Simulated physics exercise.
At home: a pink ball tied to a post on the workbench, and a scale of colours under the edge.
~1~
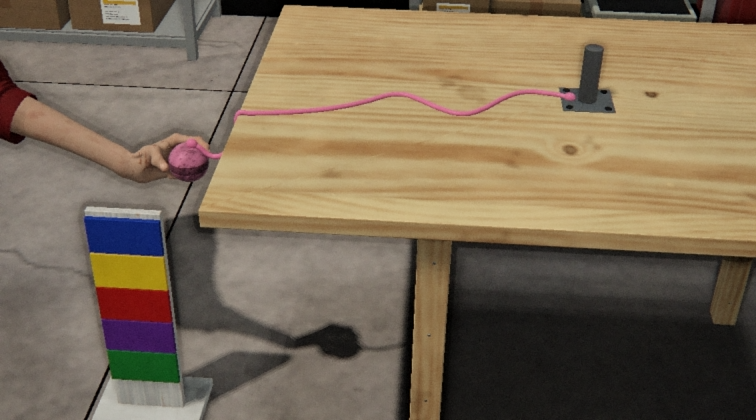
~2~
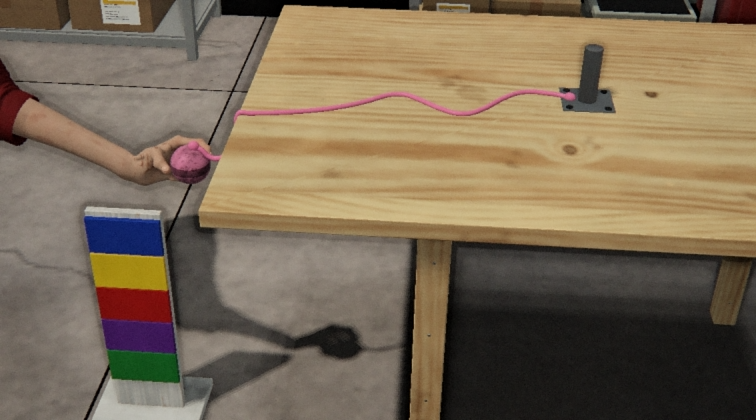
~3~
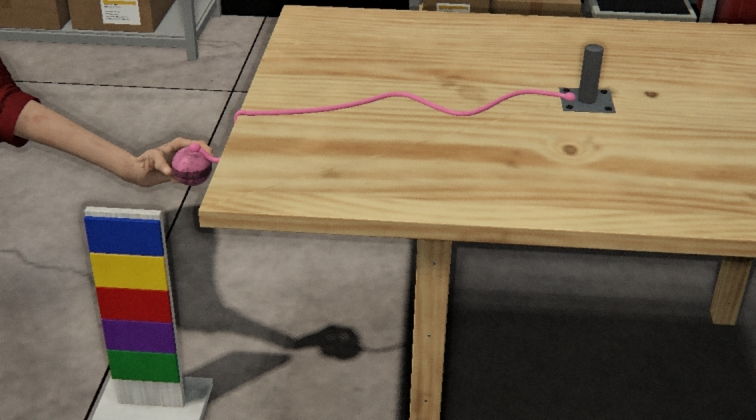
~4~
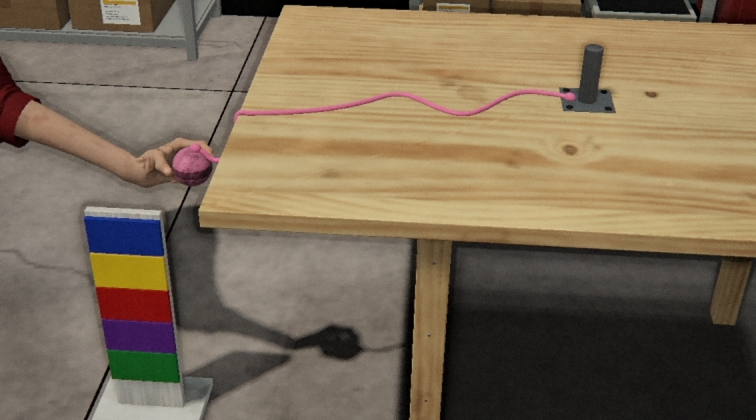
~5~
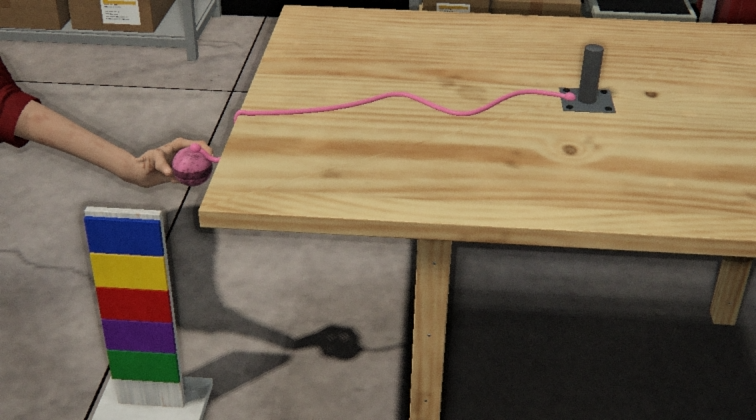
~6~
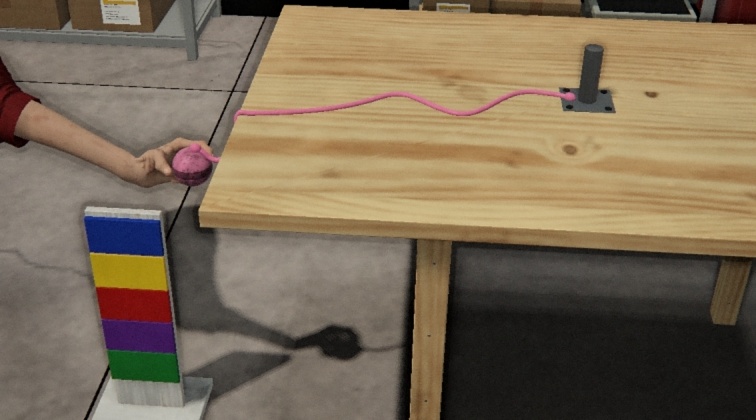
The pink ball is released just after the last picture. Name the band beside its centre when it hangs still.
The lead holds its middle at blue.
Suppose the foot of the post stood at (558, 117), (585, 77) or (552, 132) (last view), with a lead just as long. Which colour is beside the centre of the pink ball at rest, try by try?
One after the other, yellow; blue; yellow.
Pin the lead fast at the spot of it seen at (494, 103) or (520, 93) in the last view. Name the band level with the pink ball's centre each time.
Try by try: Blue; blue.
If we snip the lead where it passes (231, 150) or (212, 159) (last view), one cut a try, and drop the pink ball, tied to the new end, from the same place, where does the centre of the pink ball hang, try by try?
In that order: (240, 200) and (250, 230).
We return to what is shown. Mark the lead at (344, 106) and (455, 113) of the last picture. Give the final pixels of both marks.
At (302, 102), then (432, 100).
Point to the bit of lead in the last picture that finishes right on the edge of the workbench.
It lies at about (287, 113).
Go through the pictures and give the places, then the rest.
The first picture shows pink ball (189, 162); blue (124, 238); yellow (129, 273); red (134, 306); purple (139, 338); green (143, 367).
The second picture shows pink ball (191, 164); lead through (533, 92) (469, 114) (402, 95) (323, 110) (242, 115).
The third picture shows pink ball (192, 166).
The fourth picture shows pink ball (192, 166); lead through (533, 92) (469, 114) (402, 95) (323, 110) (242, 115).
The fifth picture shows pink ball (192, 166).
The sixth picture shows pink ball (192, 166); lead through (533, 92) (469, 114) (402, 95) (323, 110) (242, 115).
Early on, ball near (241, 230); level with blue.
Midway, ball near (243, 234); level with blue.
Finally, ball near (252, 239); level with blue. At blue.
